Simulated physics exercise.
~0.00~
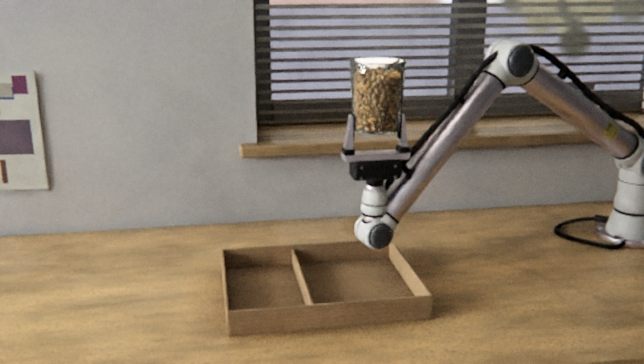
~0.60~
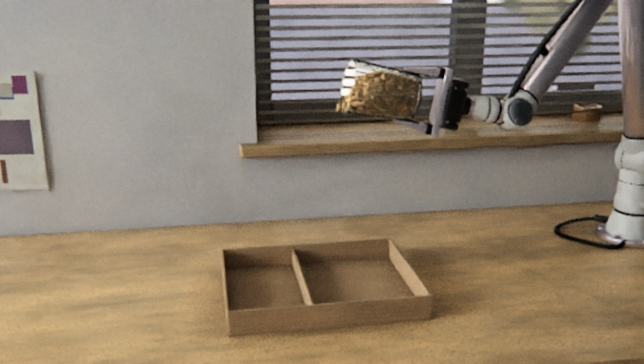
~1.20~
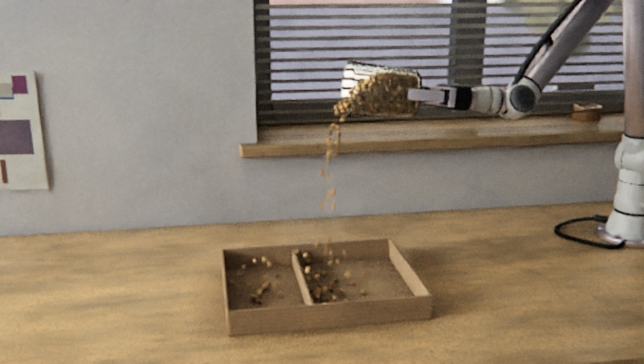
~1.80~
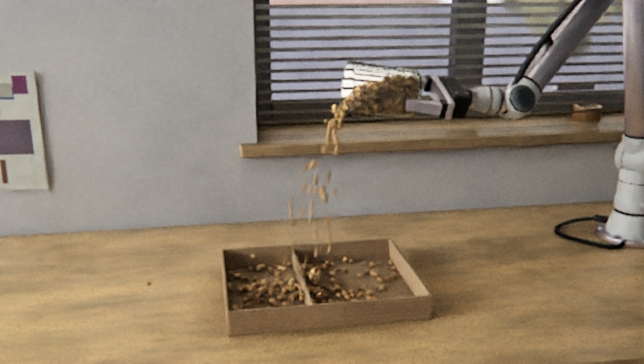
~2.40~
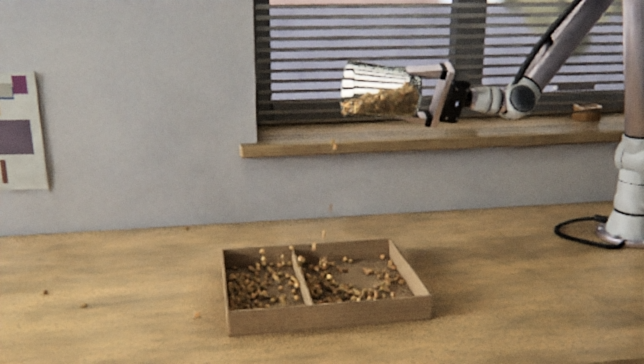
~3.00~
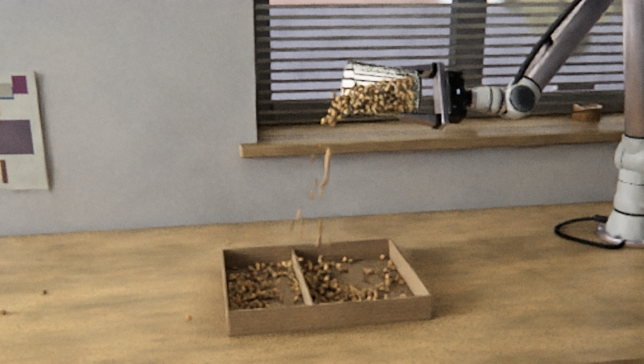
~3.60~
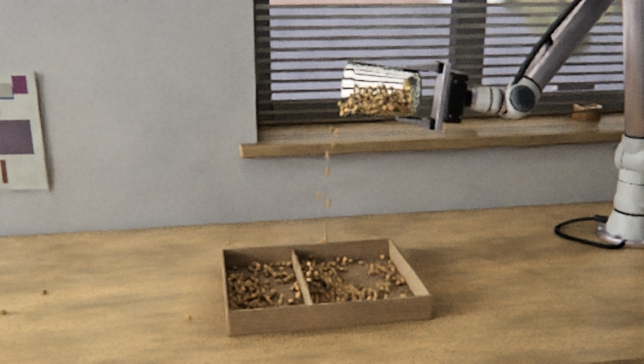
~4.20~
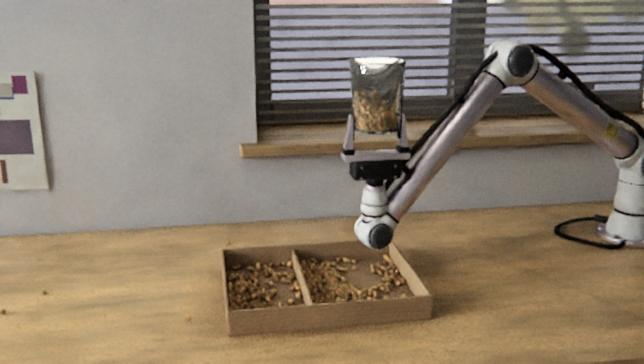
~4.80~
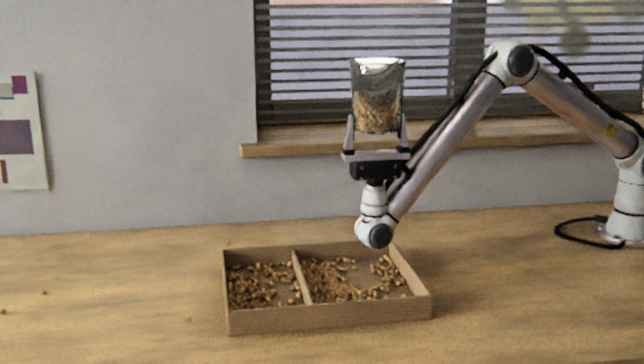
A robotic arm held up a clear beaker of dried chickpeas, tipped it on its side to the left and poured them into both parts of a divided tray, scattering a few on the table, then turned it upright with some still inside.
